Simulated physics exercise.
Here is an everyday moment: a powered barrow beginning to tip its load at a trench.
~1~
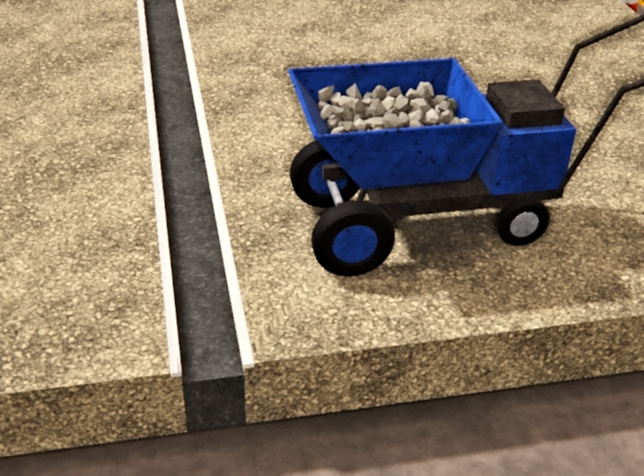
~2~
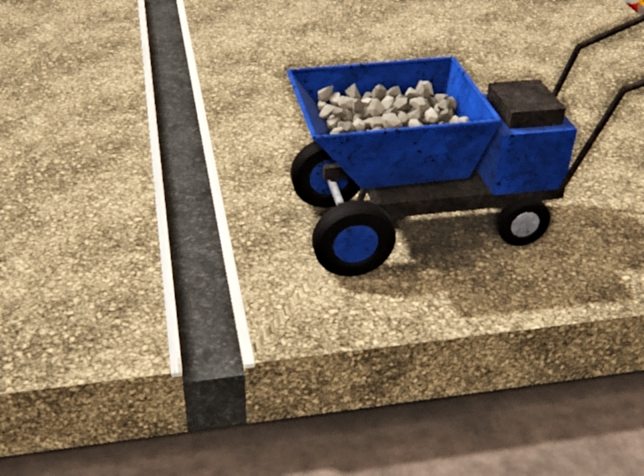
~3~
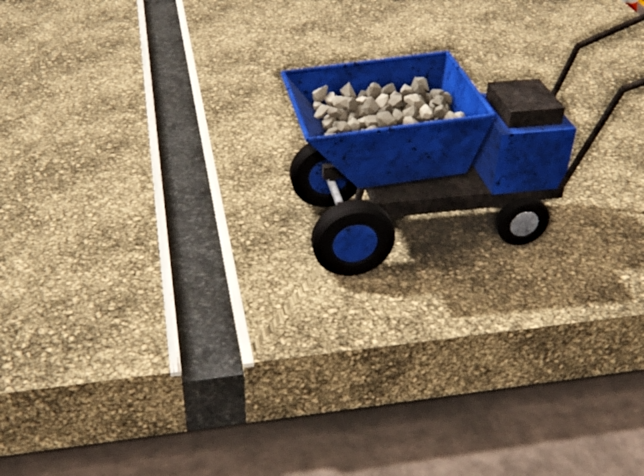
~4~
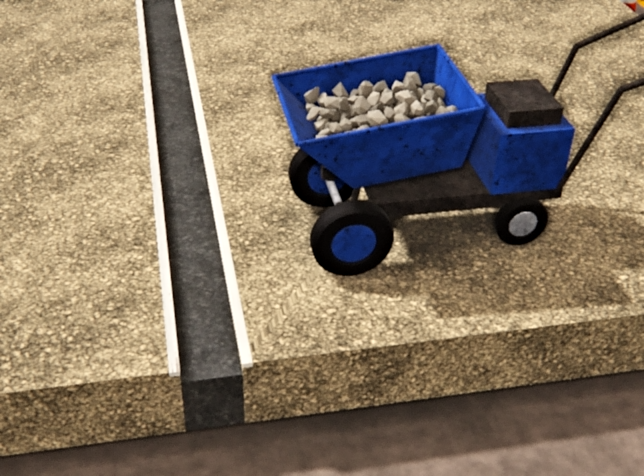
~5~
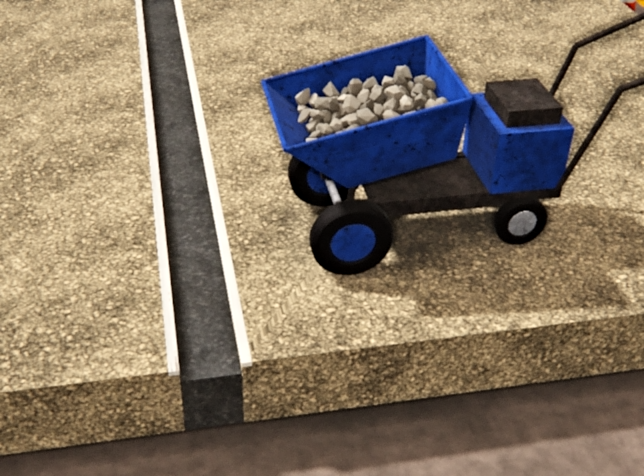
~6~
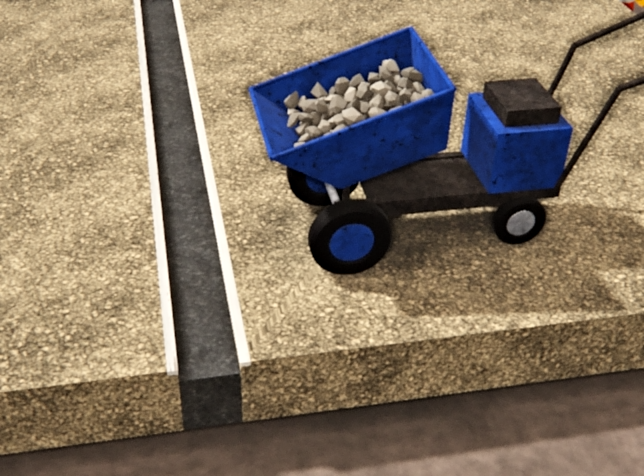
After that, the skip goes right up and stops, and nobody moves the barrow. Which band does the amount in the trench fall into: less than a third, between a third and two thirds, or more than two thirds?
What ends in the trench is going to be one-third to two-thirds of the load.
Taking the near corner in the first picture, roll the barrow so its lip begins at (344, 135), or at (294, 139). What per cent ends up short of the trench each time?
The first spot gives roughly 10 %; the second gives roughly 0 %.
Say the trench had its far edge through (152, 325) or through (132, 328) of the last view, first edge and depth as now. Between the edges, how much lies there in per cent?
The first case gives around 60 percent, and the second around 70 percent.
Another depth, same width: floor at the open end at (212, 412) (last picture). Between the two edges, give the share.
Something like 90 %.
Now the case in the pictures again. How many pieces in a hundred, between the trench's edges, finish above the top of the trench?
Some 55 per cent.
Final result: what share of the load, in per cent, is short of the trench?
About 0 per cent.
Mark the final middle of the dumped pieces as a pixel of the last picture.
I'd say the middle ends up at about (183, 248).
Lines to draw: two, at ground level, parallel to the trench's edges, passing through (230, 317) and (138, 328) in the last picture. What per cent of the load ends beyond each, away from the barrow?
In order: Near 70 %, then 10 %.
Soon, skip tipped steeply; all in the skip.
A while on, skip tipped right over; most in the skip; a small part in or heaped over the trench; a stray few beyond it; a stray few falling.
Towards the end, skip tipped right over; about a third in the skip; about half in or heaped over the trench; about a quarter beyond it.
Finally, skip tipped right over; about a third in the skip; a stray few short of the trench; about half in or heaped over the trench; about a quarter beyond it.
